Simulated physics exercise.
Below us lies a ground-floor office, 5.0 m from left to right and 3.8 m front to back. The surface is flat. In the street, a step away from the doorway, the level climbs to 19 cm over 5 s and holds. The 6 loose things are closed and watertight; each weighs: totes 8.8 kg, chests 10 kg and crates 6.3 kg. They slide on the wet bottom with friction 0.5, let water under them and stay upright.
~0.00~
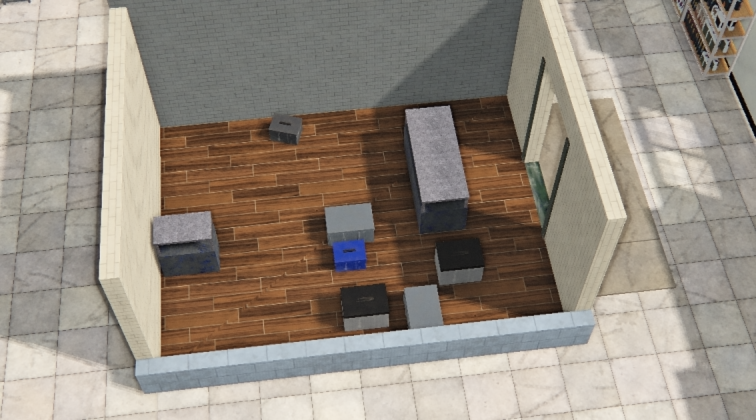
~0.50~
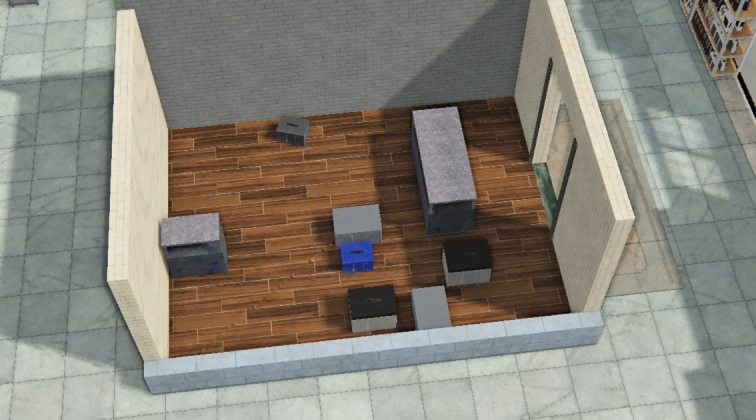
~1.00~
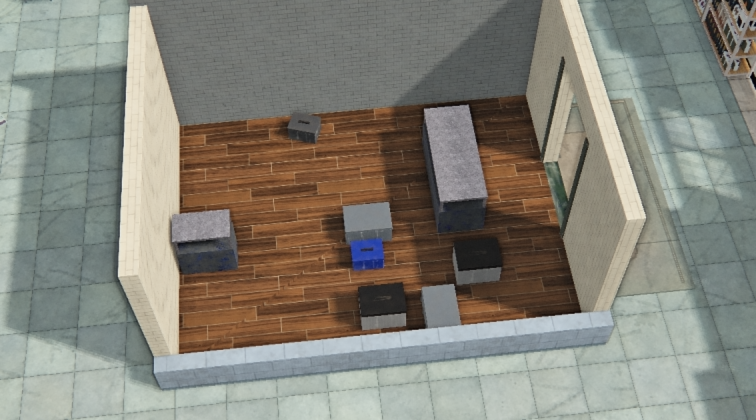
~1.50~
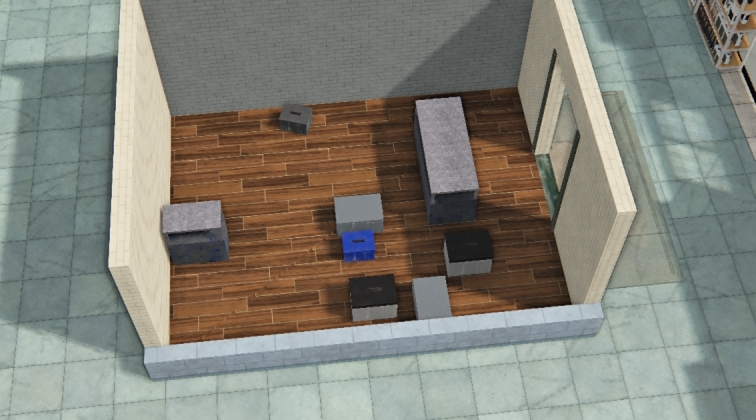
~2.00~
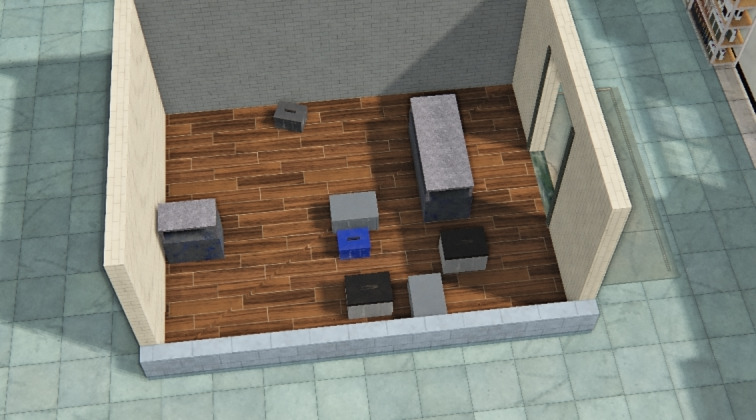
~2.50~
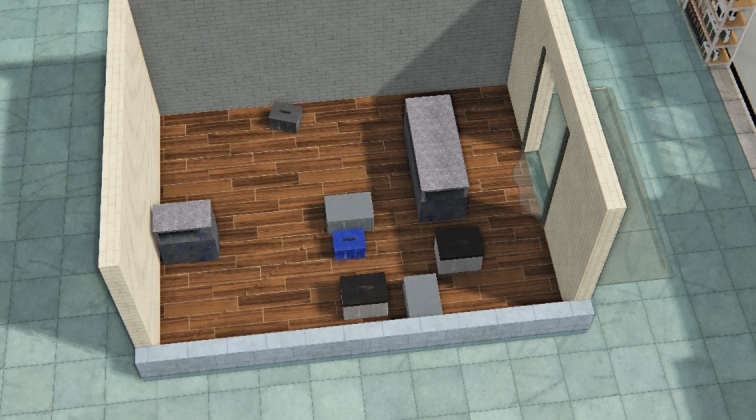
In this clip, a high view looks down into a roofless room with a wooden floor, where a blue tote and gray and black boxes stay still while the view shifts slightly and the pavement outside turns from pale to blue-green.
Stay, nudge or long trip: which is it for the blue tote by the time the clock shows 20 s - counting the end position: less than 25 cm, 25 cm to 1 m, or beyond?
The blue tote holds its place.
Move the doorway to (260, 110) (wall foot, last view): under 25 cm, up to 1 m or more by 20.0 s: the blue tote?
Then the blue tote travels far.
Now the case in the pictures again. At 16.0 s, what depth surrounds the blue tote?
About 5 cm.
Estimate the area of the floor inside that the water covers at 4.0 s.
Some 2.0 m2.
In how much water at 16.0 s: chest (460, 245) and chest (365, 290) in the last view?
Roughly 6 and 11 cm.
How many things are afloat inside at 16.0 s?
5 of them.
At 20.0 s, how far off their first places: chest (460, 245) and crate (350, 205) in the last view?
In that order: 100 cm, 80 cm.
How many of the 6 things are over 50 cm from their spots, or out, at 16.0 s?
4 of them.
After 4.0 s the blue tote is near (349, 240), 0.0 m from its start, aground; 0 afloat.
After 9.0 s the blue tote is near (349, 240), 0.0 m from its start, aground; 2 afloat.
After 16.0 s the blue tote is near (349, 240), 0.0 m from its start, aground; 5 afloat.
After 20.0 s the blue tote is near (344, 248), 0.1 m from its start, aground; 5 afloat.
